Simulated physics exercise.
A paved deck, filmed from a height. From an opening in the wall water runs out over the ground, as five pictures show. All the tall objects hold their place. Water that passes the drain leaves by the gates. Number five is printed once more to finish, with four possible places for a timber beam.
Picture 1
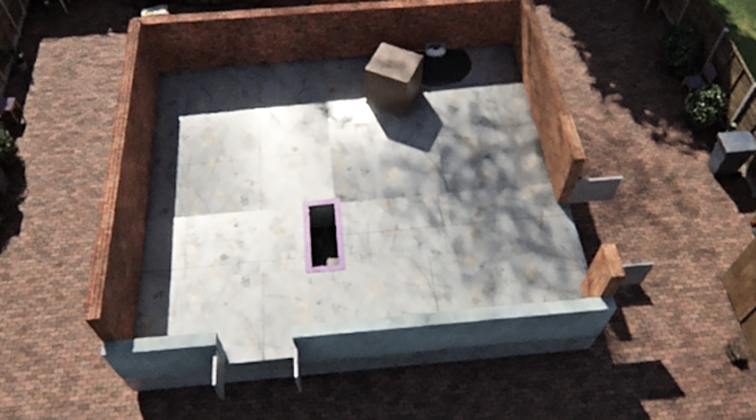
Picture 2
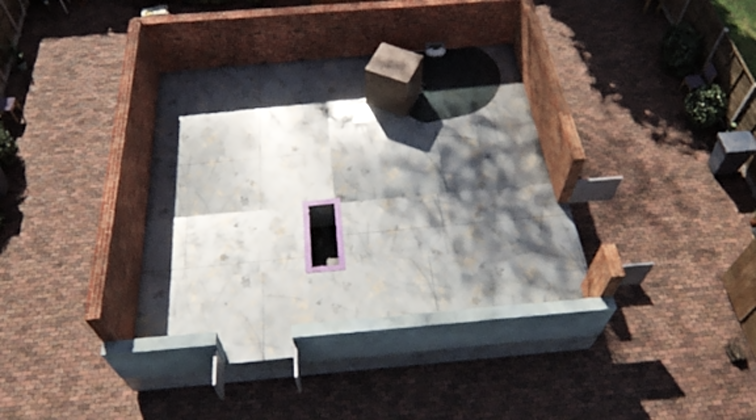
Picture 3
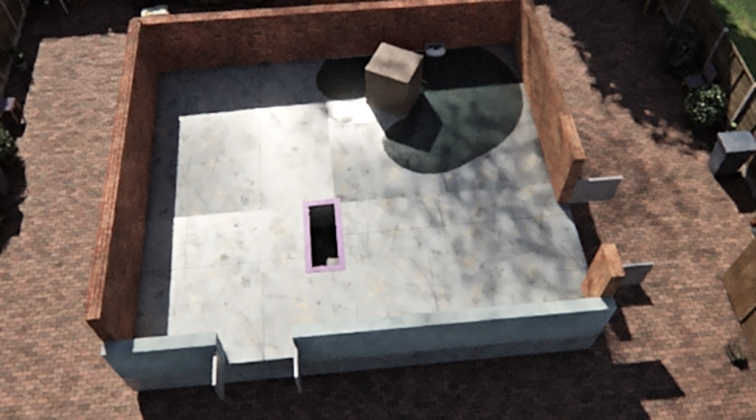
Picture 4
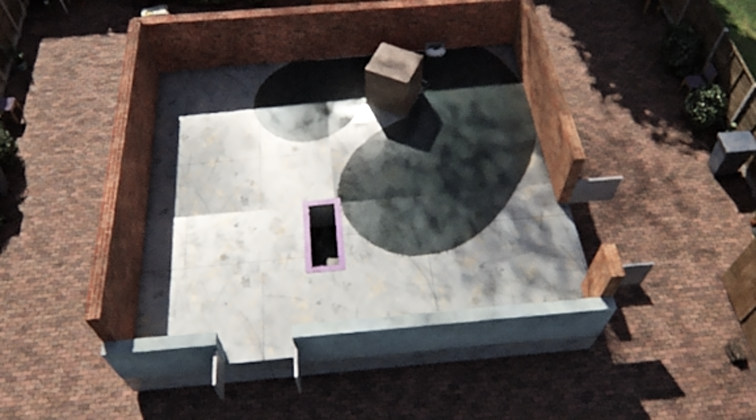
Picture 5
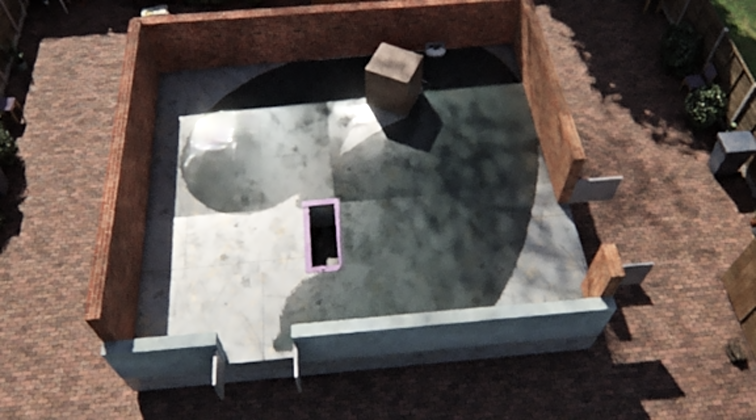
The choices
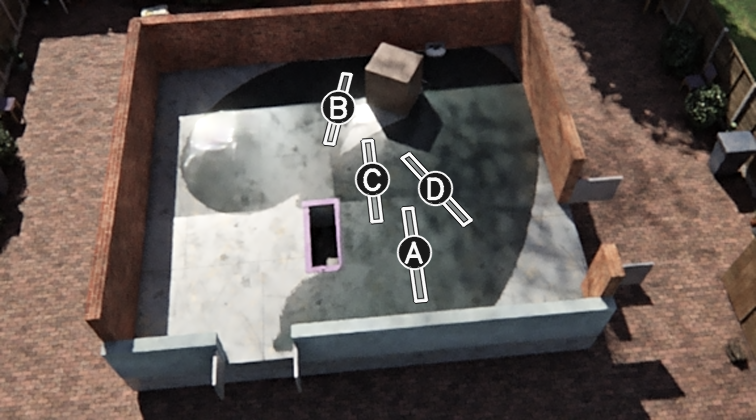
A dark sheet of water spread from the back right corner of a walled paved deck, flowed around a brown block, and crept across most of the floor, reaching the purple-edged drain and running in.
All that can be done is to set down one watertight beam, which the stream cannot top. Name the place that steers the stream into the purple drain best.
Choose B.
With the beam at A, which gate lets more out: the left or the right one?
The left one.
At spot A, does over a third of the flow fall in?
No.
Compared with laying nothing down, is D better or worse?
It is worse.
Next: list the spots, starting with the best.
Best to worst: B, A, D, C.
On the marked copy, A from (421, 300) to (407, 208); B from (329, 143) to (347, 74); C from (376, 221) to (367, 140); D from (405, 156) to (467, 222).
With A, about 18 % of the stream runs into the purple drain, about 78 % out by the gates.
With B, about 24 % of the stream runs into the purple drain, about 72 % out by the gates.
With C, about 2 % of the stream runs into the purple drain, about 94 % out by the gates.
With D, about 10 % of the stream runs into the purple drain, about 86 % out by the gates.
